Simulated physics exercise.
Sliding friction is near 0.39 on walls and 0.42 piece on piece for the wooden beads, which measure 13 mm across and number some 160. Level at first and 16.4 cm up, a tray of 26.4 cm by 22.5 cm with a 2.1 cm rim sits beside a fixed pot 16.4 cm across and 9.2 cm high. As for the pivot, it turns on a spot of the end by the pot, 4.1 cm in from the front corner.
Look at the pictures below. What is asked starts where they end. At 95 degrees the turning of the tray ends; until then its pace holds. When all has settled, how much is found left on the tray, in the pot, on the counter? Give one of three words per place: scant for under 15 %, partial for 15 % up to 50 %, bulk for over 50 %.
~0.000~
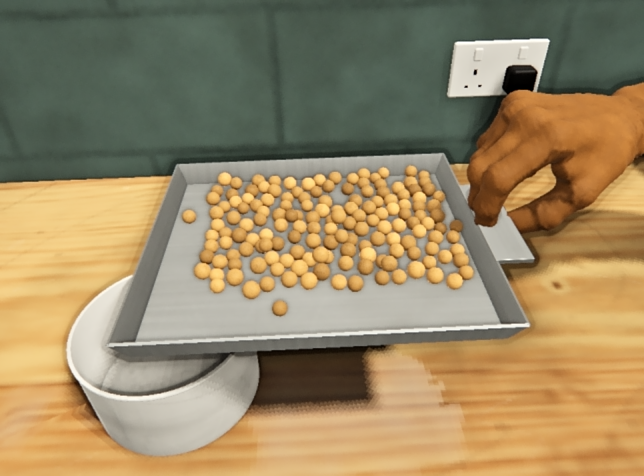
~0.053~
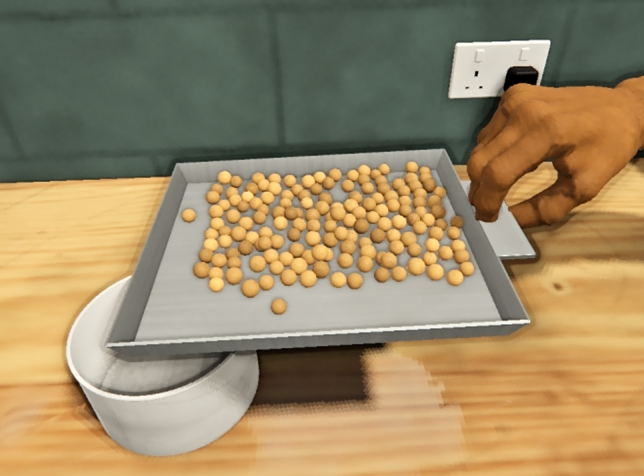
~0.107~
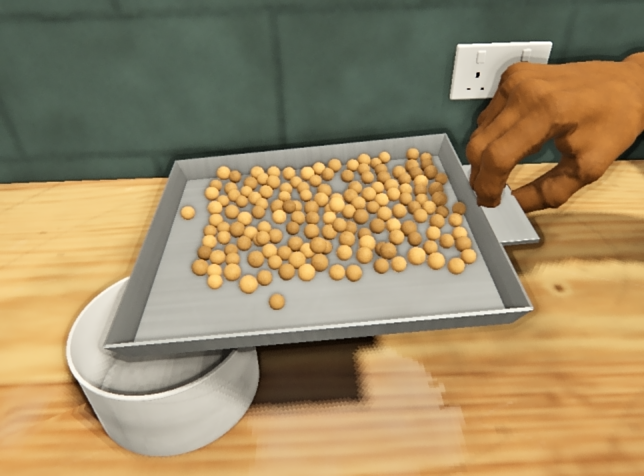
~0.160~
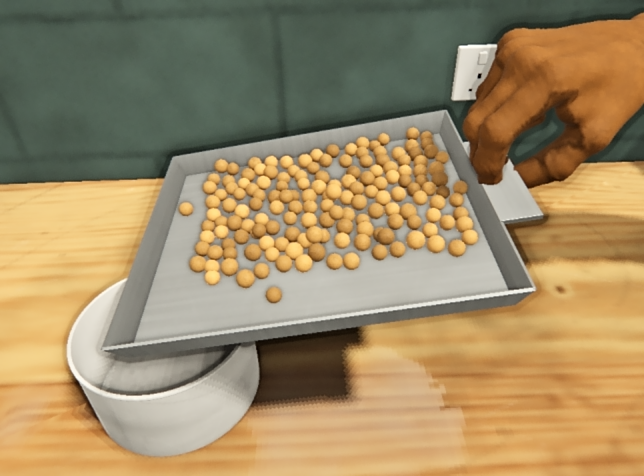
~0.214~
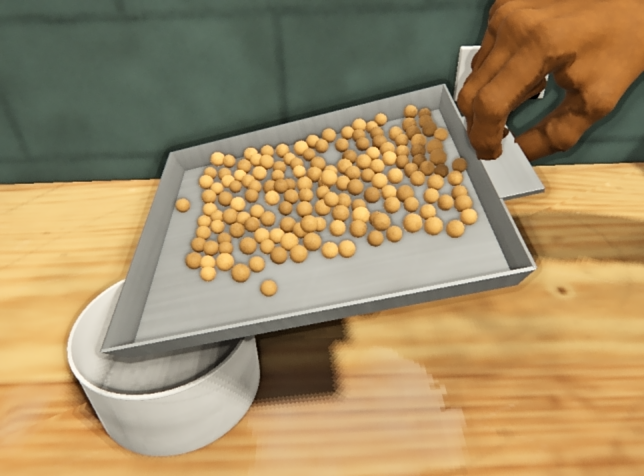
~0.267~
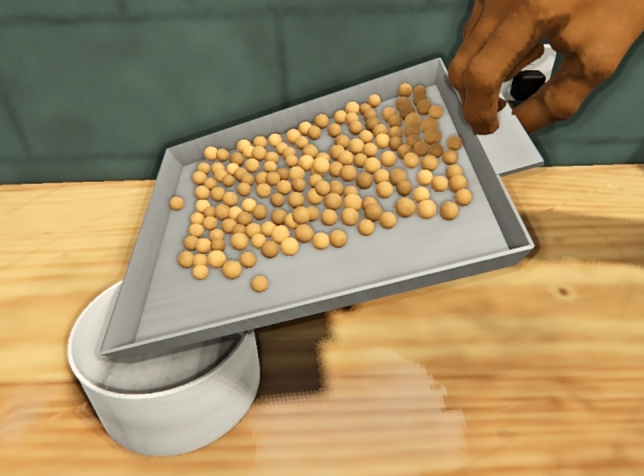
Left on the tray - scant, pot - partial, counter - bulk.
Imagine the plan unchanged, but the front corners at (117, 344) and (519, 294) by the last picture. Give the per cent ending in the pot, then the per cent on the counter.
Pot 0 % / counter 100 %.
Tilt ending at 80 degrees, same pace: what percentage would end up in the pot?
Estimate: Roughly 35 percent.
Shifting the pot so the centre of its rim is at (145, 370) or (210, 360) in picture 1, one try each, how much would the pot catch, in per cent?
About 80 percent the first time and about 5 percent the second.
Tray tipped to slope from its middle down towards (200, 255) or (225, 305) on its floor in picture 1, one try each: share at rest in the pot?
60 and 0 %.
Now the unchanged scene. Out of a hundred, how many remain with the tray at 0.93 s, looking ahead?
Reading: Approx. 45%.
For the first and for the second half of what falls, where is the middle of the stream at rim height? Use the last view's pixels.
Earlier half close to (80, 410), later half at (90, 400) in pixels.
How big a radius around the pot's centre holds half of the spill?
I'd say close to 22 centimetres.
After 0.67 s, tilt 56 degrees; the tray holds 95 %, the pot 0 %.
Then, at 0.93 s, tilt 80 degrees; the tray holds 45 %, the pot 10 %.
After 1.30 s, tilt 95 degrees; the tray holds 0 %, the pot 35 %.
By 2.2 s all is still; tray 0 %, pot 35 %, counter 65 %.
